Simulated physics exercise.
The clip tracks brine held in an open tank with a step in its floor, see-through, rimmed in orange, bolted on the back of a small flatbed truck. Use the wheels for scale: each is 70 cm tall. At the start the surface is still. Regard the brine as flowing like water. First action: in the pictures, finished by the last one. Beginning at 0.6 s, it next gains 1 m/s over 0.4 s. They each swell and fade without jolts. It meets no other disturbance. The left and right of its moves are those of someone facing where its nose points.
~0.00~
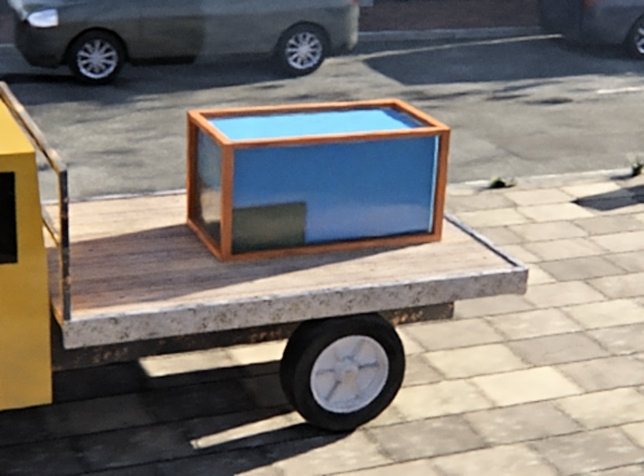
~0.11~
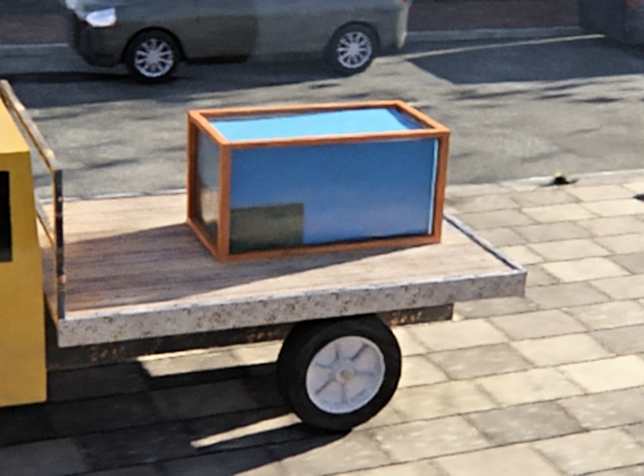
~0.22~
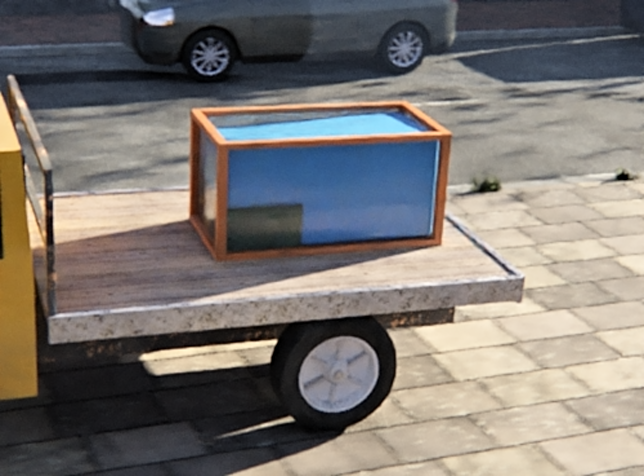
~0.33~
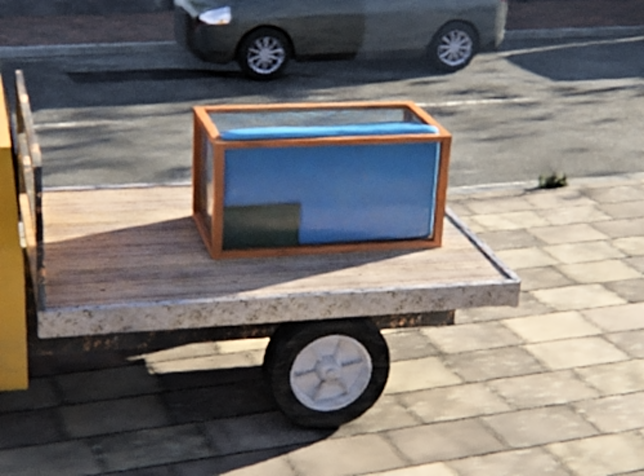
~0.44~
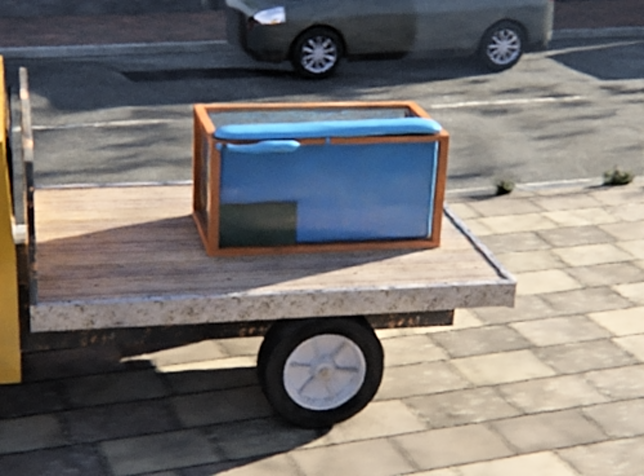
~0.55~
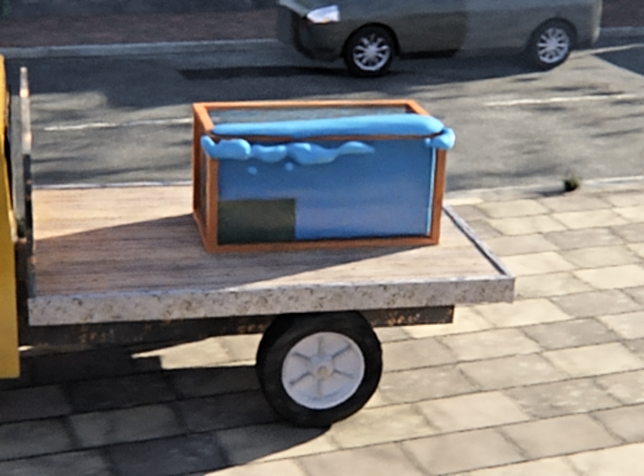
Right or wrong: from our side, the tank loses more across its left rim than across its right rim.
Wrong, the right rim loses more.
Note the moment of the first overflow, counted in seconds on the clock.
That happens at some 0.6 s.
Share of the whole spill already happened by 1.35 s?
Roughly 60 per cent.
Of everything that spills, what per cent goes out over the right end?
About 40 percent.
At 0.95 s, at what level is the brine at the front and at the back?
At the front 46 cm, at the back 72 cm.
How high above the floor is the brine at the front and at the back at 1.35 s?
I'd put it at about 44 cm in front and about 66 cm behind.
Then, 0.95 s in, it stands 73 cm high behind and 46 cm in front; 3 per cent has gone over the near side.
Then, 1.35 s in, it stands 65 cm high behind and 44 cm in front; 7 per cent has gone over the right end and the near side, a little elsewhere.
Then, 1.85 s in, it stands 43 cm high behind and 72 cm in front; 9 per cent has gone over the right end and the near side, a little elsewhere.
Then, 3.98 s in, 12 per cent has gone over the right end and the near side, a little elsewhere; the left end has passed 2 per cent and the right end 5.
